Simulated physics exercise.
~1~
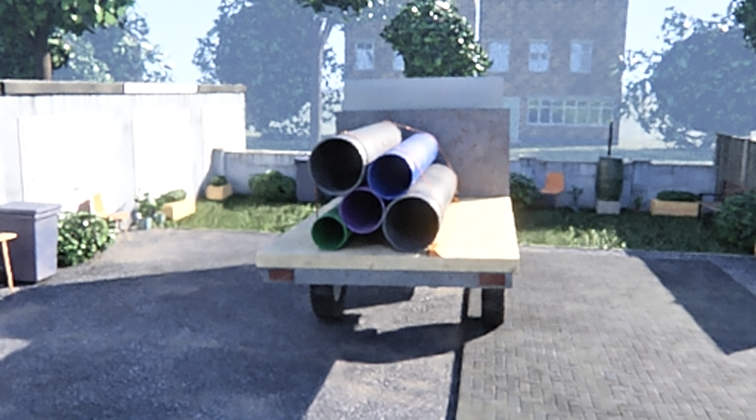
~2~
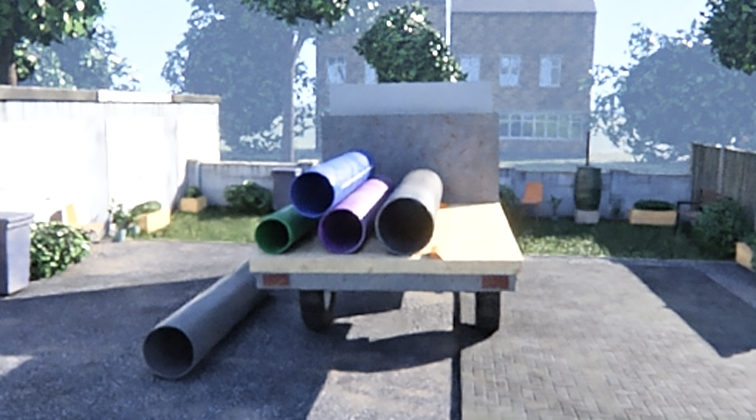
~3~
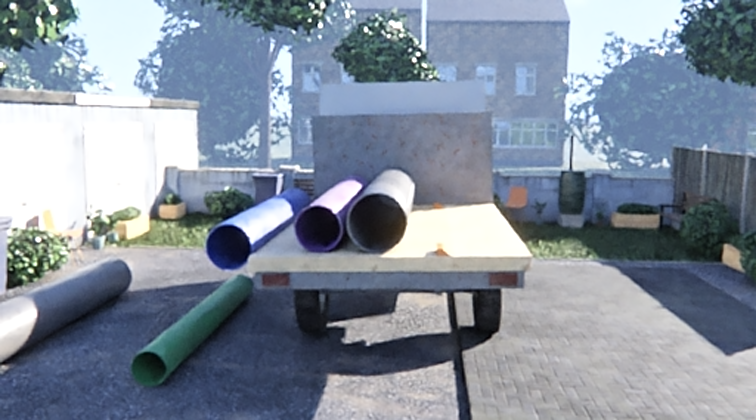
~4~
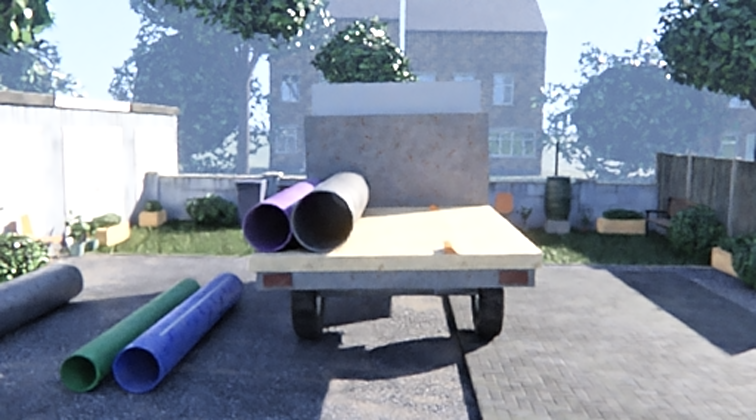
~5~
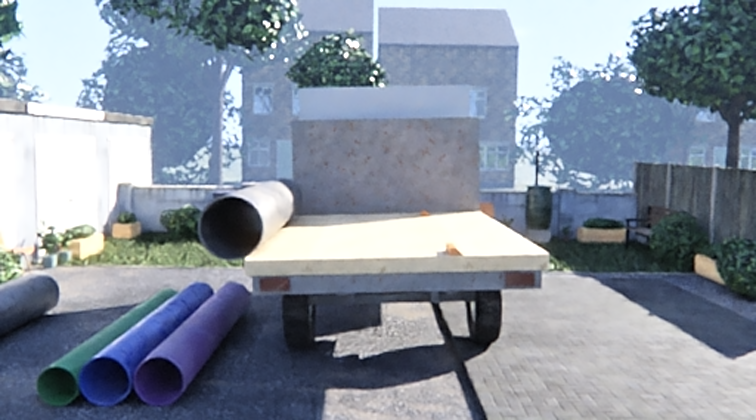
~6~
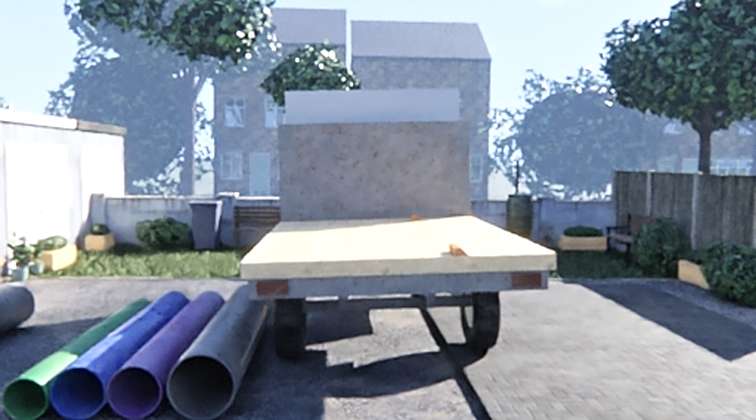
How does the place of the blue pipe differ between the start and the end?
At the start the blue pipe sits on top of the stack on the flatbed. At the end it lies on the ground to the left, between the green and purple pipes.
